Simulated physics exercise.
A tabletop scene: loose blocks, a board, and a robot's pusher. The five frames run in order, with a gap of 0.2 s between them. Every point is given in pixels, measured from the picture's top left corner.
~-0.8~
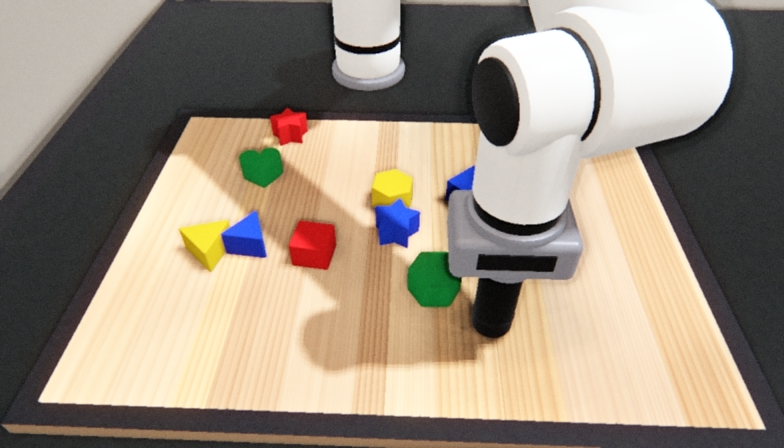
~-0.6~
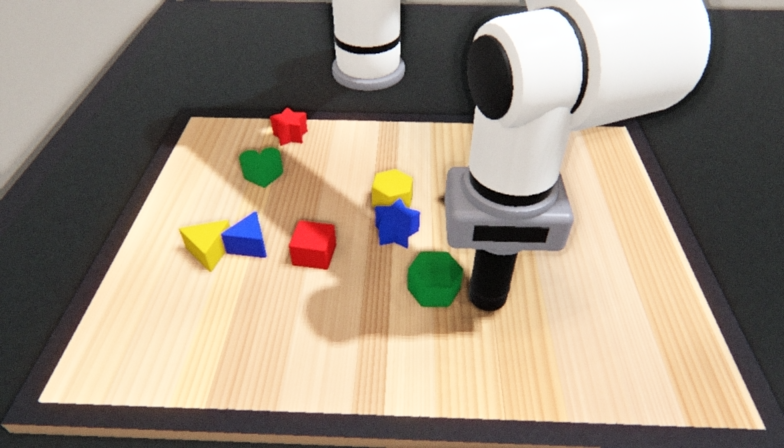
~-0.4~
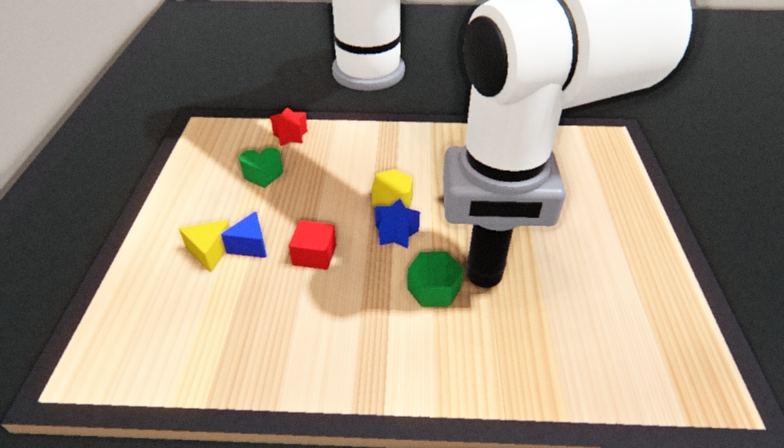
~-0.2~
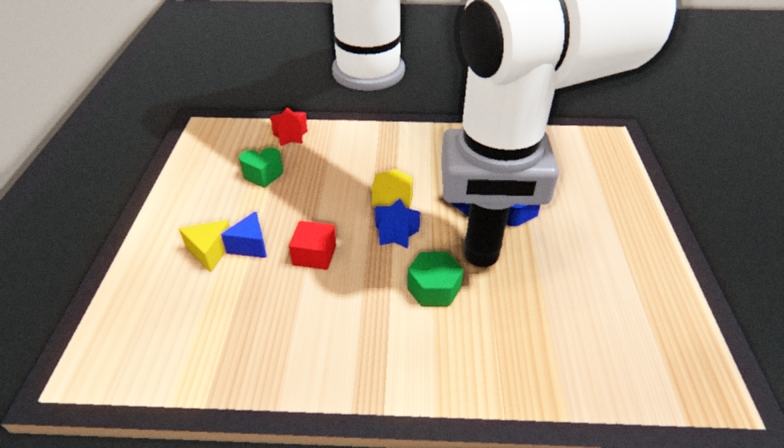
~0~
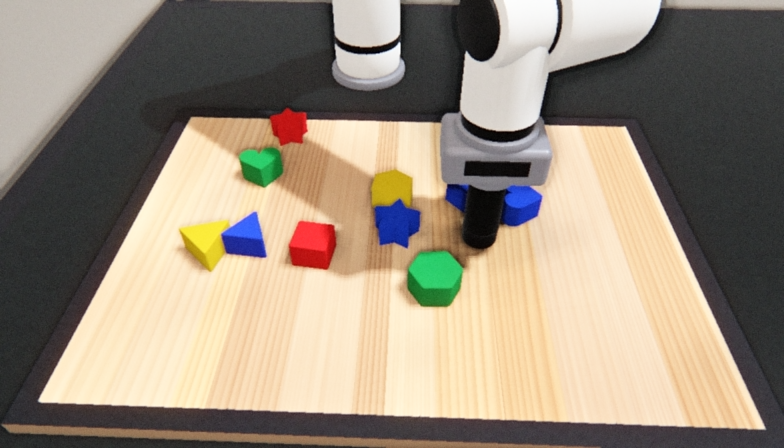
A white robot arm with a black cylindrical pusher stands over a wooden board on a dark table, seen from above at an angle. A green hexagon, red cube, yellow hexagon and blue star sit near the middle, with yellow and blue triangles, a green heart and a red star leftward. The arm draws the pusher steadily back past the green hexagon, uncovering blue blocks, while every block and the camera stay still.
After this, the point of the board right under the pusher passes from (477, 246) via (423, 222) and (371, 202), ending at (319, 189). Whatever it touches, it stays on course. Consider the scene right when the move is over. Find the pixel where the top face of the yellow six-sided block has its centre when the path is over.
Its top centre lands on (343, 152).
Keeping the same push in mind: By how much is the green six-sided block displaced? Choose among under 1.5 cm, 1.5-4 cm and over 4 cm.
Displaced less than 1.5 cm.
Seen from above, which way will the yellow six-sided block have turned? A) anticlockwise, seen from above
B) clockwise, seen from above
The correct letter is B.
One third of the way, pusher (423, 213); blue star (386, 213), turned 20° anticlockwise.
Two thirds of the way, pusher (370, 193); yellow six-sided block (356, 160), turned 35° clockwise; blue star (372, 210), turned 85° anticlockwise.
At the end, pusher (318, 181); yellow six-sided block (343, 152), turned 95° clockwise; blue star (372, 210), turned 85° anticlockwise; green six-sided block not moved; blue square not moved.
